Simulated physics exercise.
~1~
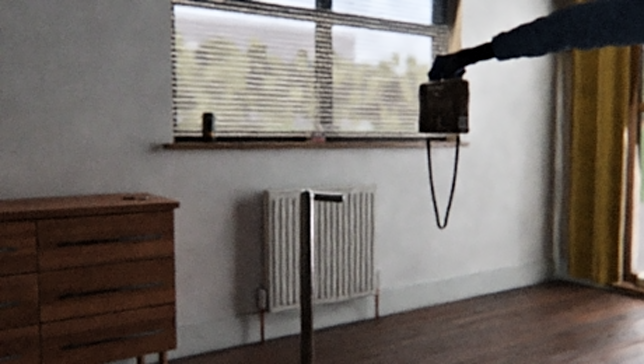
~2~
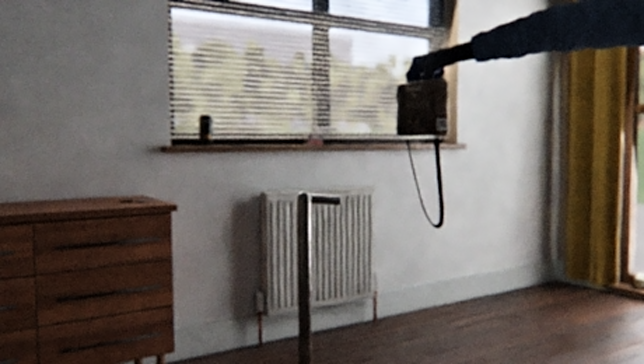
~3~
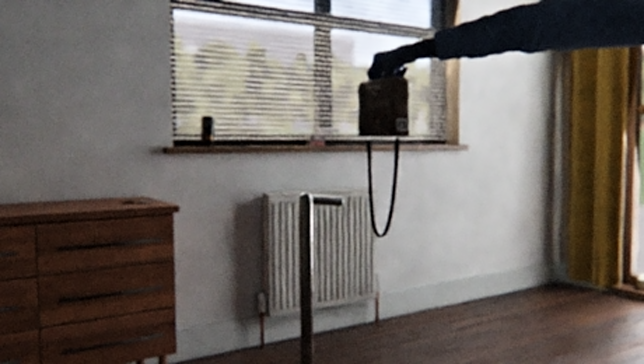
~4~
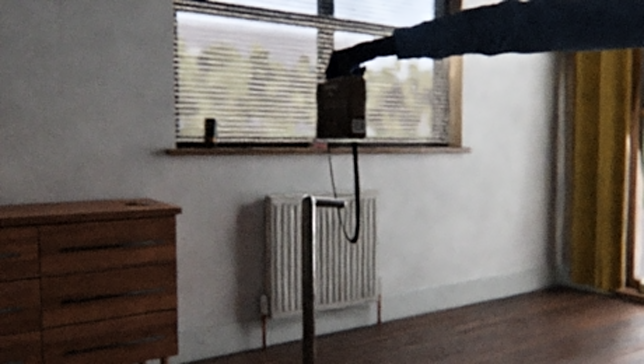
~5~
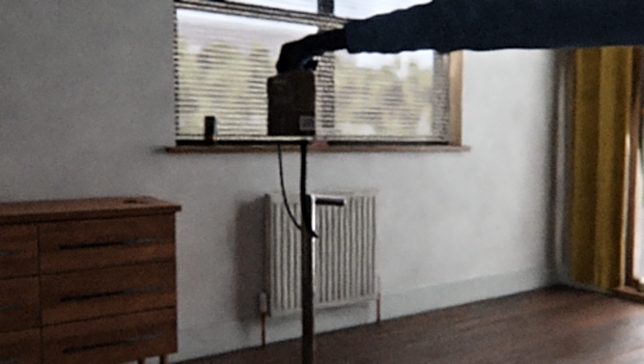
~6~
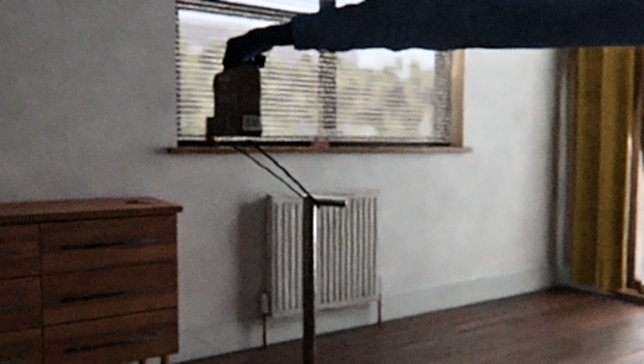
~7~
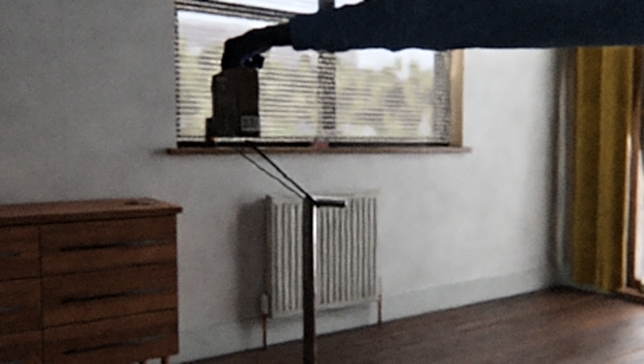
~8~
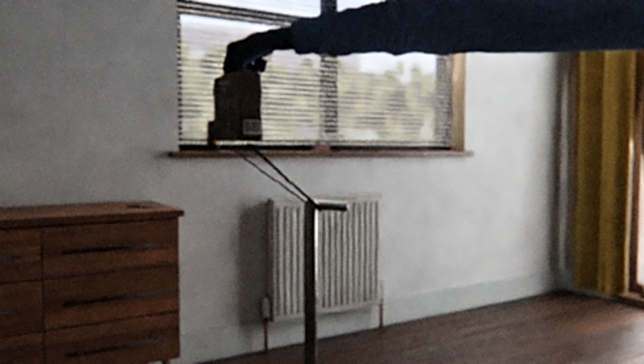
A brown pouch with a dangling loop moved left in the grip of a dark-sleeved hand, passing in front of a window and over a hooked post, until its loop caught on the post and pulled tight, and the hand stopped.
